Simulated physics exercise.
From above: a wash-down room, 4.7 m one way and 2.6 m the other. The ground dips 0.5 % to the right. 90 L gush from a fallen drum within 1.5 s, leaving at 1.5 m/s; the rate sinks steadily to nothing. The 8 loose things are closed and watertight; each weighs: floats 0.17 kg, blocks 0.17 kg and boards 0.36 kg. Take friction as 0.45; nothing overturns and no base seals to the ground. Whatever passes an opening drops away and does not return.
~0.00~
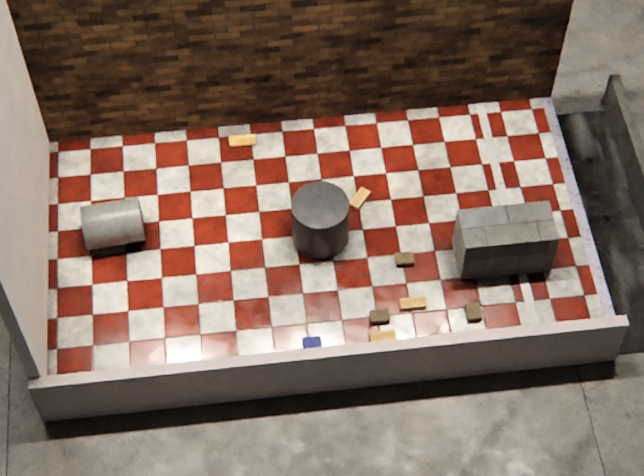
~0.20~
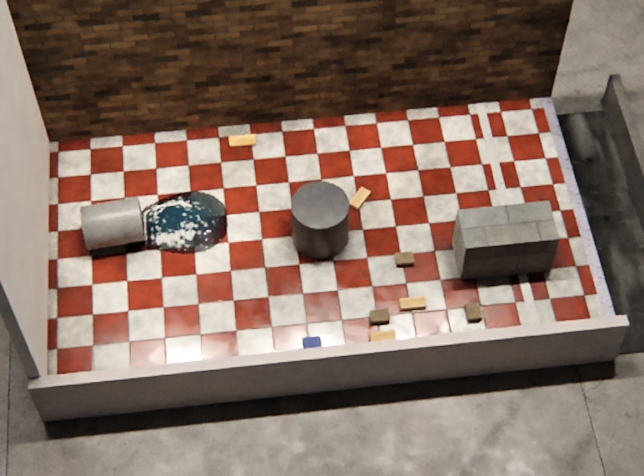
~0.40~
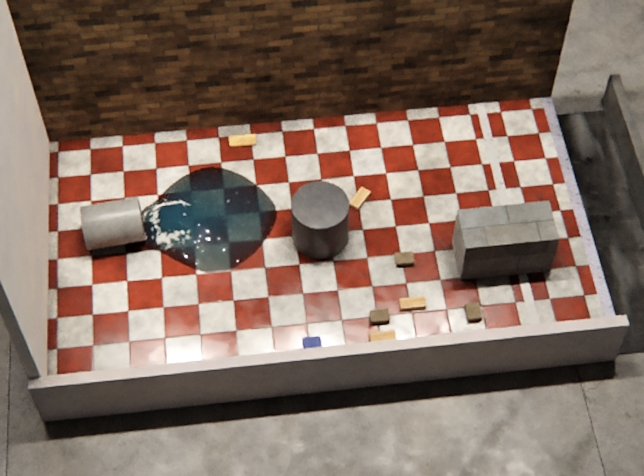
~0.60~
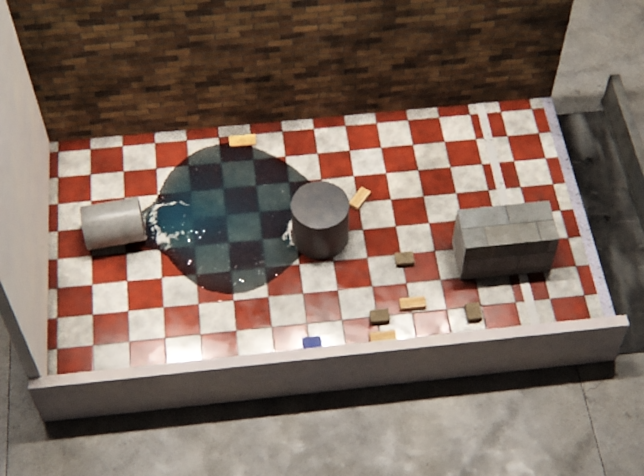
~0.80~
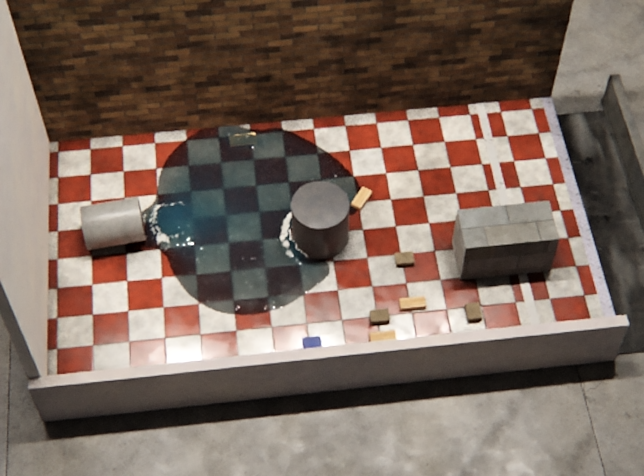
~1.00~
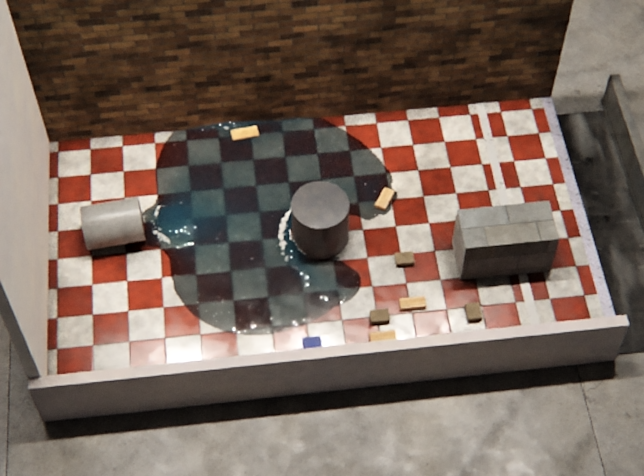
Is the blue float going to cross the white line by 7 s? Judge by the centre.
Blue float falls short.
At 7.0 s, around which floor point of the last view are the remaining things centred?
Around (444, 229).
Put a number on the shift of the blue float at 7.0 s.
Roughly 100 cm.
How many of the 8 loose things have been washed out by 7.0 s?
4 of them.
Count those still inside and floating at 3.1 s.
At that moment 4.
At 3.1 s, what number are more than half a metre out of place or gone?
By then 5.
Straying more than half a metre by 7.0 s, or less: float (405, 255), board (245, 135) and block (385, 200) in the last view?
In turn: Under, over, over.
After 1.4 s the blue float is near (315, 350), 0.1 m from its start, aground; 0 of 8 are over the mark; 1 afloat.
After 3.1 s the blue float is near (355, 346), 0.4 m from its start, afloat; 1 of 8 are over the mark; 4 afloat.
After 4.9 s the blue float is near (422, 332), 0.9 m from its start, aground; 4 of 8 are over the mark; 0 afloat.
After 7.0 s the blue float is near (424, 332), 0.9 m from its start, aground; 4 of 8 are over the mark; 0 afloat.
